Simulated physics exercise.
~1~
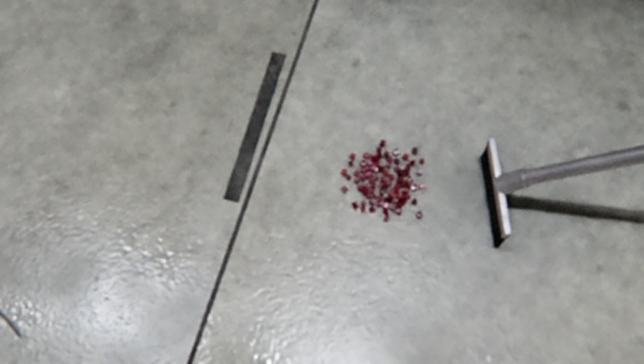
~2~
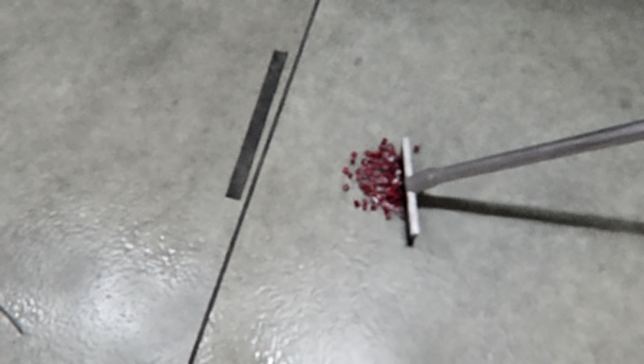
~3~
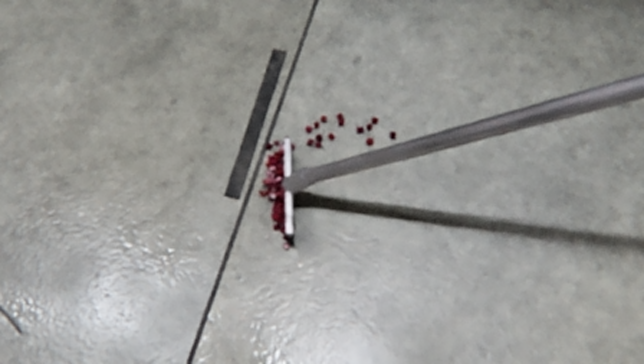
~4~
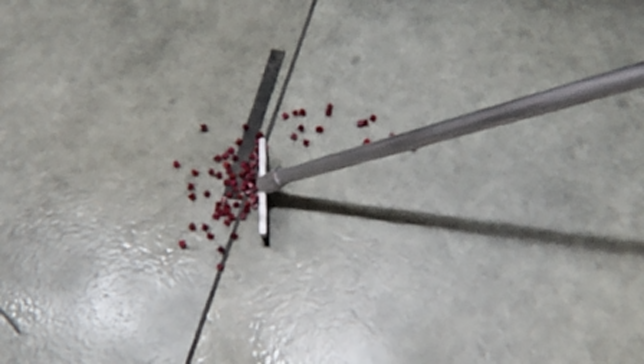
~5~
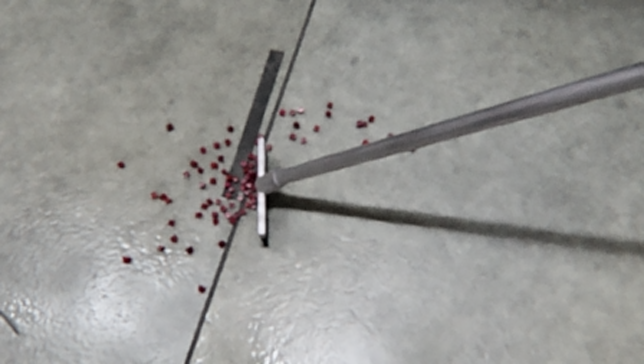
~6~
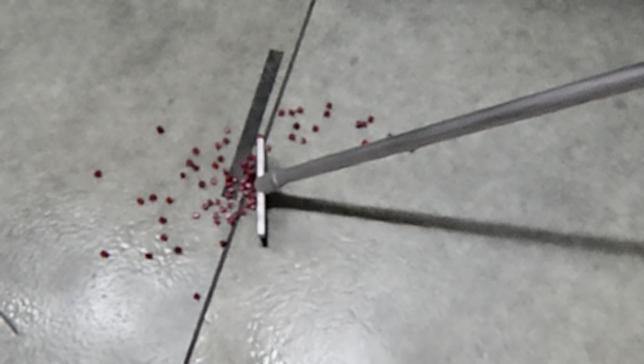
Squeegee pushing a pile of small dark red cubes left across grey concrete, then stopping near a dark strip as cubes scatter ahead.
